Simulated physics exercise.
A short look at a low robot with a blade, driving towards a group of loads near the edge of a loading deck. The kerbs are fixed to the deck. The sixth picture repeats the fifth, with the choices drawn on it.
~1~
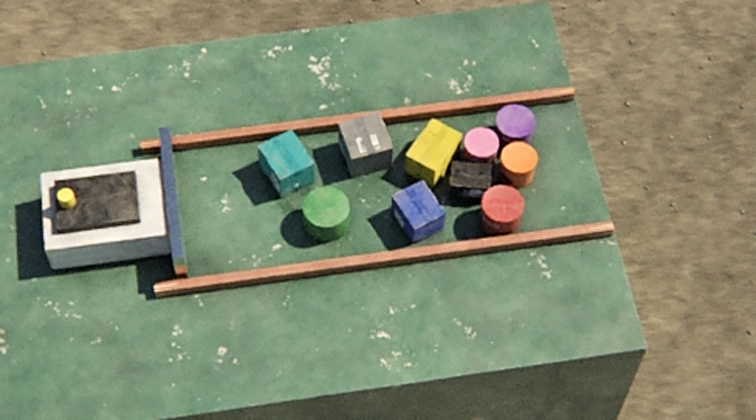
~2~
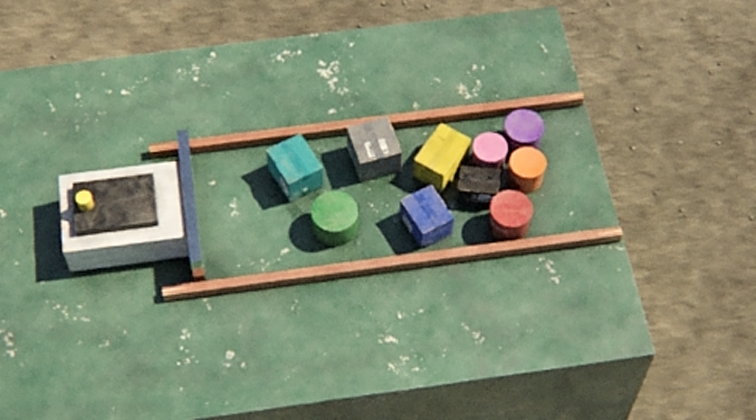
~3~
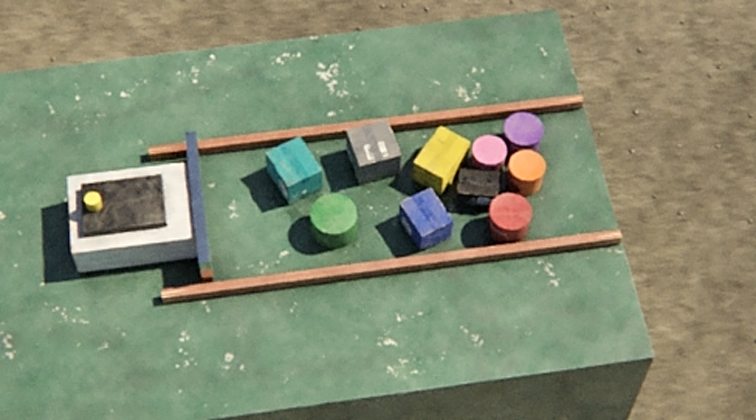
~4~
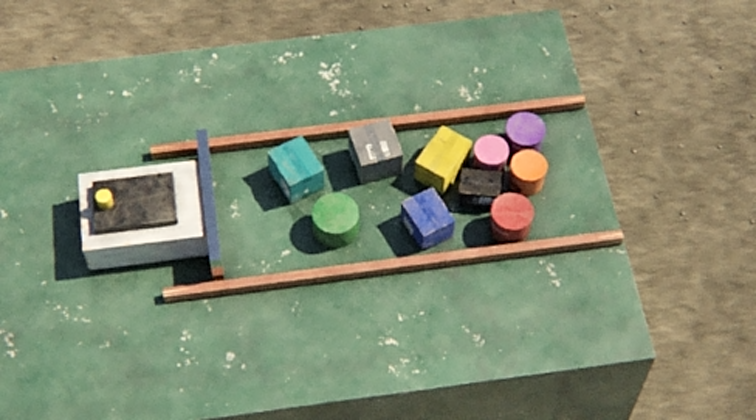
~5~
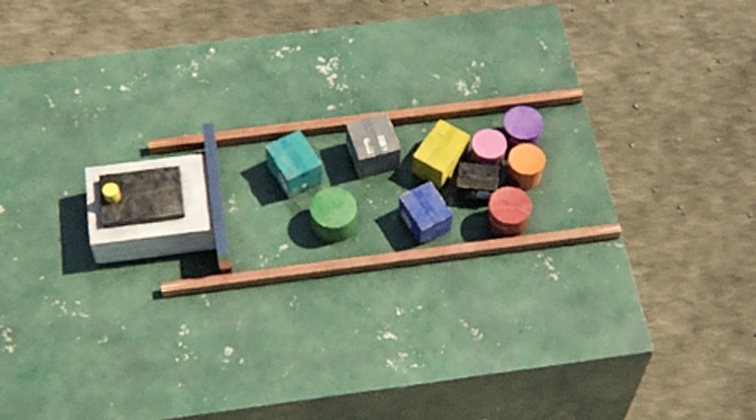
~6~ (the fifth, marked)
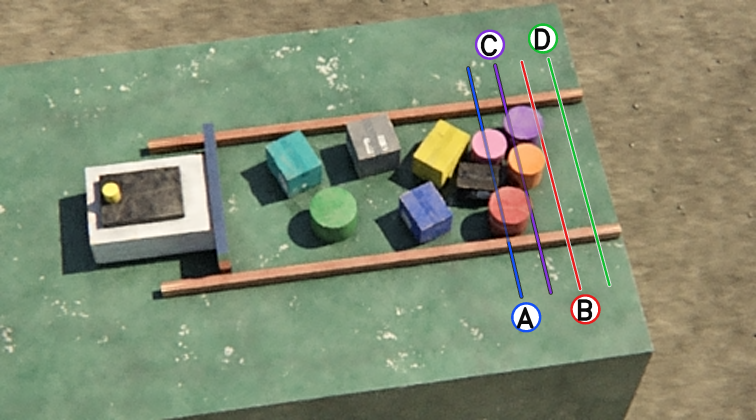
White robot with a dark blue blade creeping right between two rails towards colourful blocks and cylinders sitting still on a green deck.
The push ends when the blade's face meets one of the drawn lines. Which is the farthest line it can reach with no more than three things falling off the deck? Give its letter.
Line A.
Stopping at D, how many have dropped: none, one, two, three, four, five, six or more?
In all, six or more.
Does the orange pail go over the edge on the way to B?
Yes.
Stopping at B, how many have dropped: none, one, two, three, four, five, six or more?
In all, six or more.
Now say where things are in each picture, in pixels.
Green canister (326, 215); blue box (418, 212); orange pail (518, 165), in the first picture.
Robot (121, 202); grey parcel (374, 149), in the second picture.
Robot (130, 203); pink pail (489, 158), in the third picture.
Robot (141, 201); turquoise parcel (296, 170), in the fourth picture.
Robot (148, 195); black parcel (478, 183); green canister (334, 215); blue box (425, 213), in the fifth picture.
On the marked copy, A at (494, 177); B at (550, 170); C at (522, 174); D at (578, 167).
With A. Early on, robot (250, 182); grey parcel (377, 146); turquoise parcel (337, 160).
Further on, robot (350, 170); orange pail (565, 172); purple pail (547, 115).
At the end, robot (428, 160); orange pail over the edge; purple pail over the edge; three fallen.
As for the rest, B drops seven; C drops five; D drops eight.
